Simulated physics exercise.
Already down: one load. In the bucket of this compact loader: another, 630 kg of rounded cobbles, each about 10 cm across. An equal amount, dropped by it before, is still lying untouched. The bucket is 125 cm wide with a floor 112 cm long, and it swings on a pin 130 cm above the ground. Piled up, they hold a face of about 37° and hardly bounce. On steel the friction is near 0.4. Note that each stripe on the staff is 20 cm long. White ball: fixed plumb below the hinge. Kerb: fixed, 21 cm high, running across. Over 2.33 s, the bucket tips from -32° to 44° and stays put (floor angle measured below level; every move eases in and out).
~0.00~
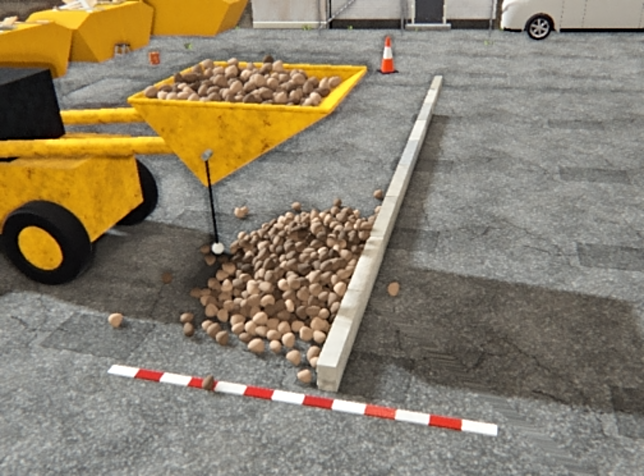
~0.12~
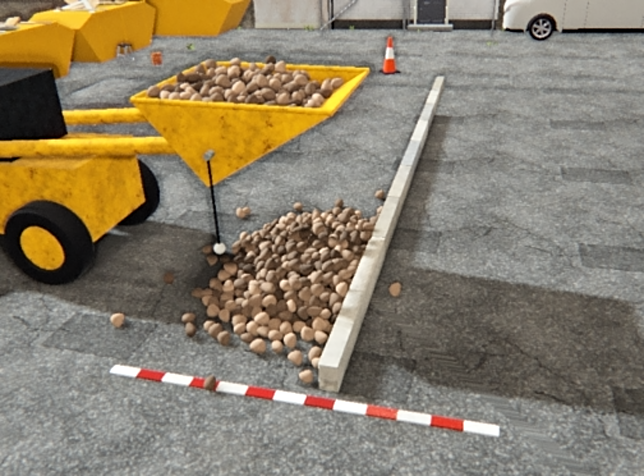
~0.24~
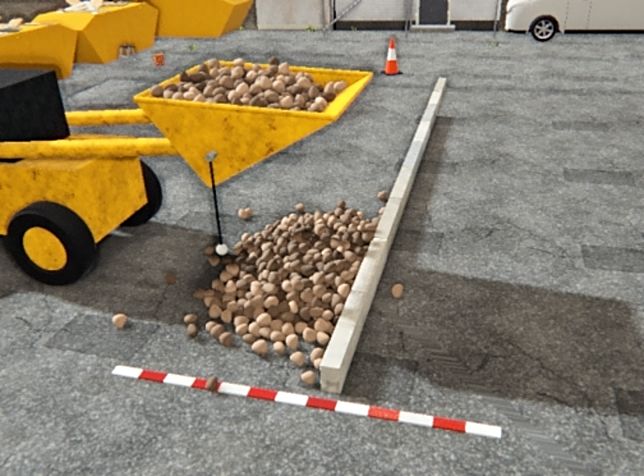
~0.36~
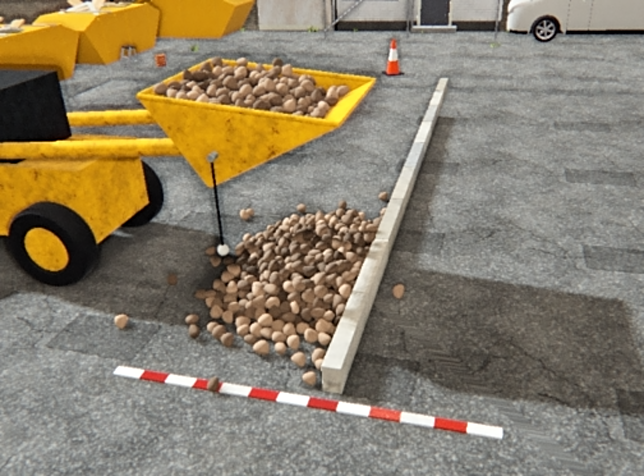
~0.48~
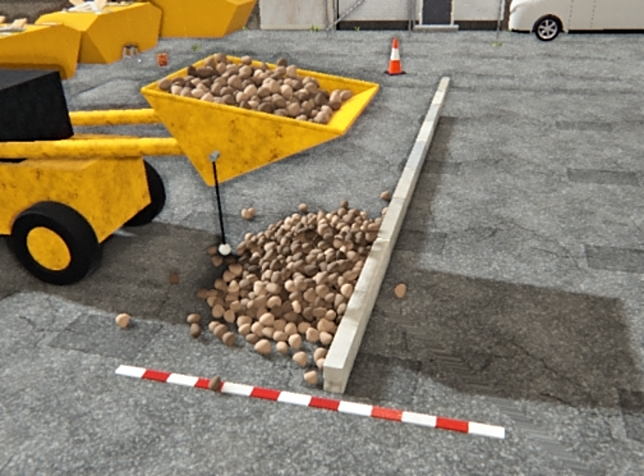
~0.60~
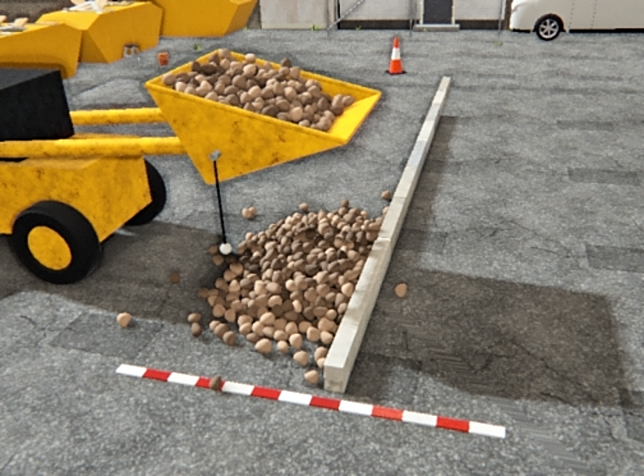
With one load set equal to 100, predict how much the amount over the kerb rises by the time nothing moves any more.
It rises by roughly 45 percent.
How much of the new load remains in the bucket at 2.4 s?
10 % still inside.
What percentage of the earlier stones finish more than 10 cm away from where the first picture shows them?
I'd say roughly 0 per cent of them.
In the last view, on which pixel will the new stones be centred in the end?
They come to rest centred about (371, 264).
After 1.8 s the floor is at 32°; in per cent of one load, 88 in the bucket, 112 on this side of the kerb; the foremost stones are at (373, 239).
After 2.4 s the floor is at 44°; in per cent of one load, 12 in the bucket, 157 on this side of the kerb, 31 over the kerb; the foremost stones are at (492, 287).
After 2.8 s the floor is at 44°; in per cent of one load, 2 in the bucket, 156 on this side of the kerb, 41 over the kerb; the foremost stones are at (539, 300).
After 5.6 s the floor is at 44°; in per cent of one load, 0 in the bucket, 155 on this side of the kerb, 45 over the kerb; the foremost stones are at (578, 313). Net gain over the kerb, 45.
